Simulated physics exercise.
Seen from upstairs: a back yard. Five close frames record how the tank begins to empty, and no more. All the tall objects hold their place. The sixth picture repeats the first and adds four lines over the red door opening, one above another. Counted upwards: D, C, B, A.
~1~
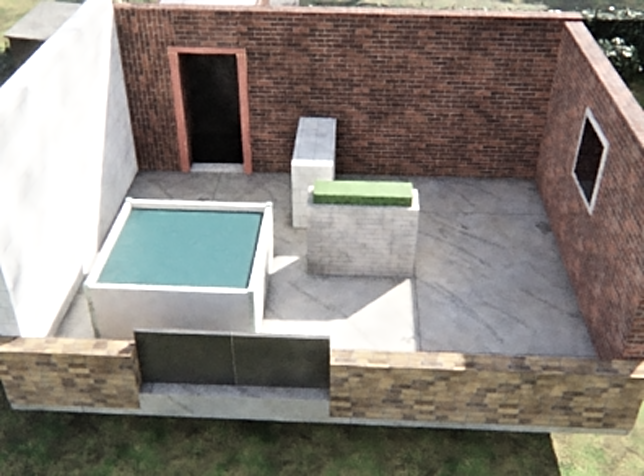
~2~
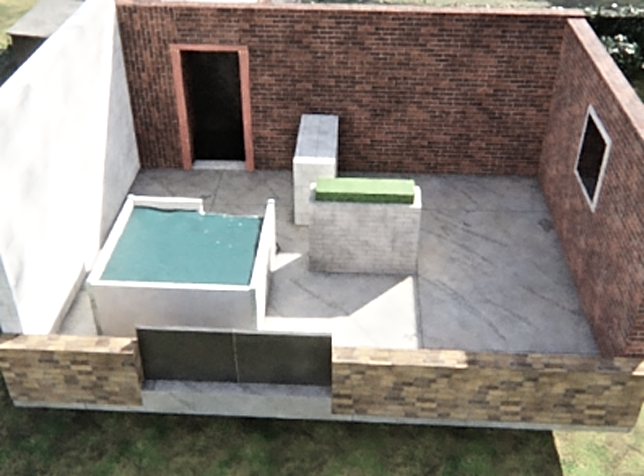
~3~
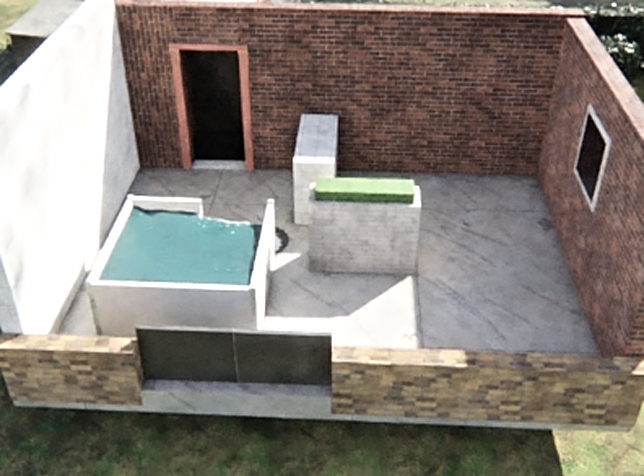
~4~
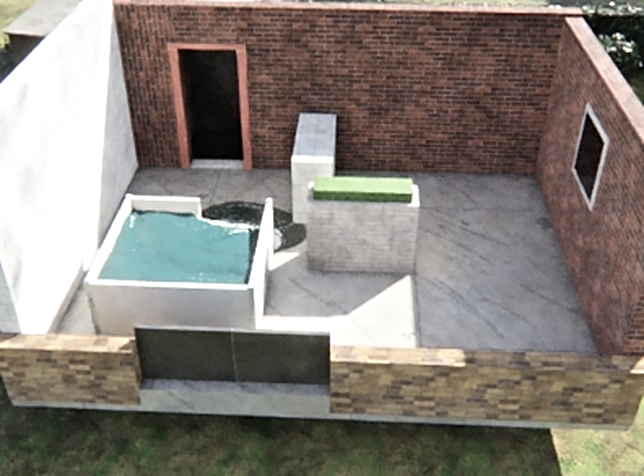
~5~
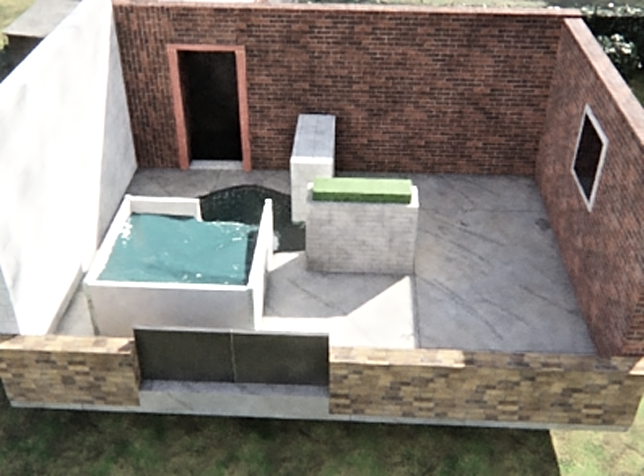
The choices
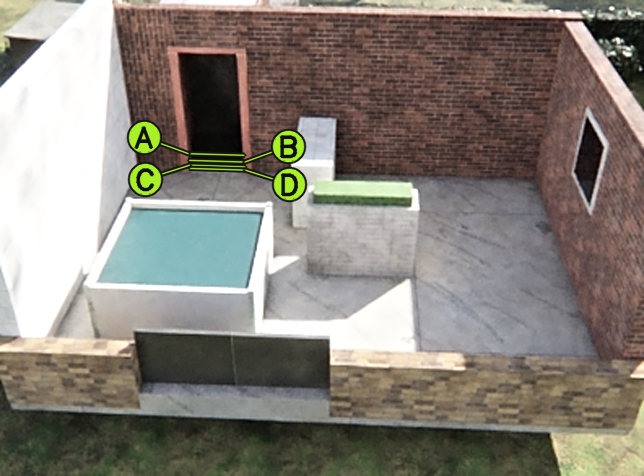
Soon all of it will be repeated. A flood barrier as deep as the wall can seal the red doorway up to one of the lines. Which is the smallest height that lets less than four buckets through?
A.
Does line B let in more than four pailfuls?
Yes.
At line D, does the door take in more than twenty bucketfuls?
Yes, it does.
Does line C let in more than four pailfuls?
Yes.
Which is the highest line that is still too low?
The answer is B.
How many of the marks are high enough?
One.
On the marked copy, A at (216, 154); B at (216, 161); C at (217, 166); D at (217, 169); from the bottom up D, C, B, A.
If A is chosen, a splash gets over, under a bucket.
If B is chosen, about 9 bucketfuls get in.
If C is chosen, dozens of bucketfuls pour in.
If D is chosen, dozens of bucketfuls pour in.
